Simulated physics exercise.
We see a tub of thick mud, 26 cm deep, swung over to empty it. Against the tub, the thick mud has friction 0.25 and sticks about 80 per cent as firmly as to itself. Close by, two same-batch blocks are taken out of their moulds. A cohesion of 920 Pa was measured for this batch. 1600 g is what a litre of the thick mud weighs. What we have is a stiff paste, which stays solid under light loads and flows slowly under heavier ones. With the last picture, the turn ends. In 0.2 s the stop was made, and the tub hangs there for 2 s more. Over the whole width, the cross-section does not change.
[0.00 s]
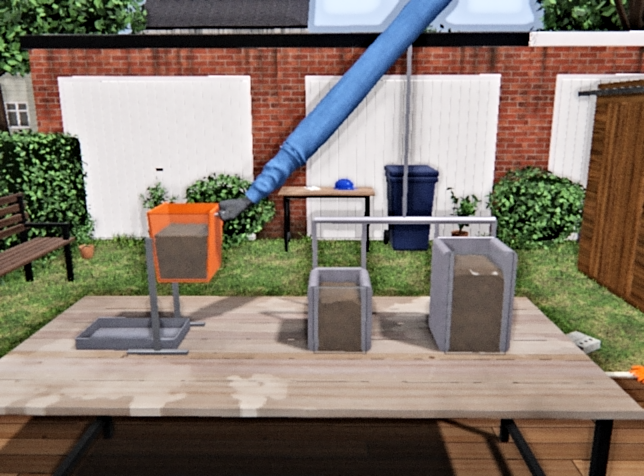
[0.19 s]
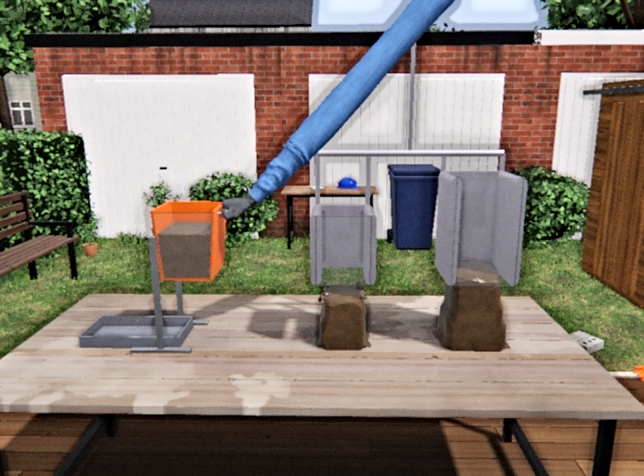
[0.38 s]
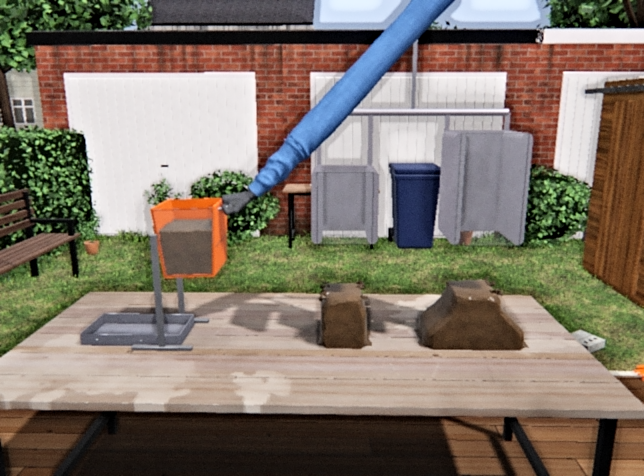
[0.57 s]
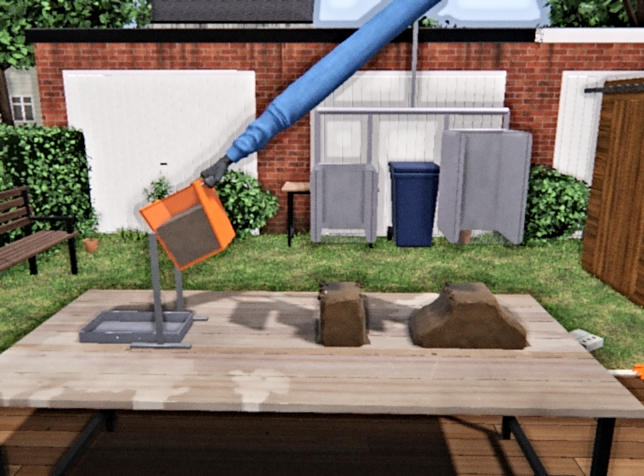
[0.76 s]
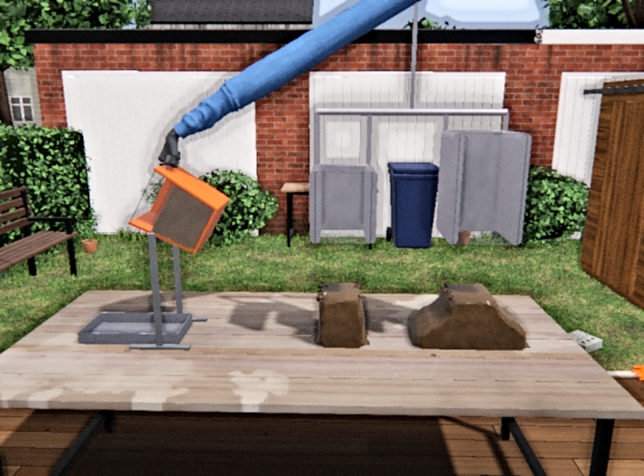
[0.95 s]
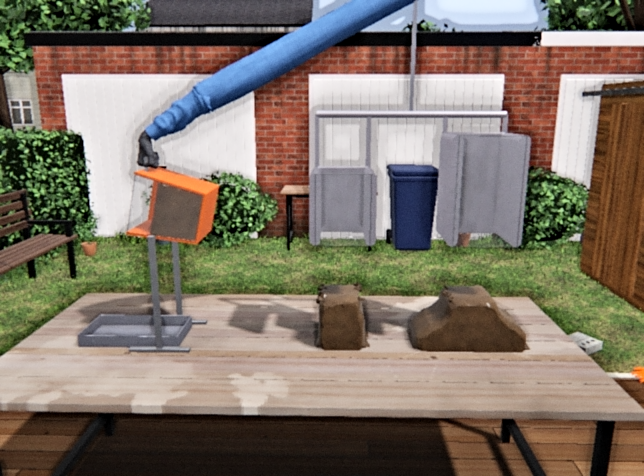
A blue-sleeved arm reaches down from the top over a pale plank table in a sunny walled garden, seen from the front by a still camera. It grips an orange tub of brown mud by a grey stand at left, with two grey moulds to the right. The moulds lift off, baring mud blocks, the right one slumping wide, then the arm swings leftward, tilting the tub steeply.
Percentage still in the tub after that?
Some 100 %.
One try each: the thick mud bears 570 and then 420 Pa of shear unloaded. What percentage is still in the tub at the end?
First try roughly 100 per cent, second try roughly 100 per cent.
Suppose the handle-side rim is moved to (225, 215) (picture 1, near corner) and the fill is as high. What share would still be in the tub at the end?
It would be near 100 %.
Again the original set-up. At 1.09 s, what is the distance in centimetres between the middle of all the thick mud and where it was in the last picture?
About 0 cm.
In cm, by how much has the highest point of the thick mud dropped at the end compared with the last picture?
Roughly 0 cm.
By 1.09 s, the tub is at 78 degrees and holds 100 %.
By 1.26 s, the tub is at 78 degrees and holds 100 %.
By 1.43 s, the tub is at 78 degrees and holds 100 %.
By 1.60 s, the tub is at 78 degrees and holds 100 %.
By 2.95 s, at the end, the tub is at 78 degrees and holds 100 %.
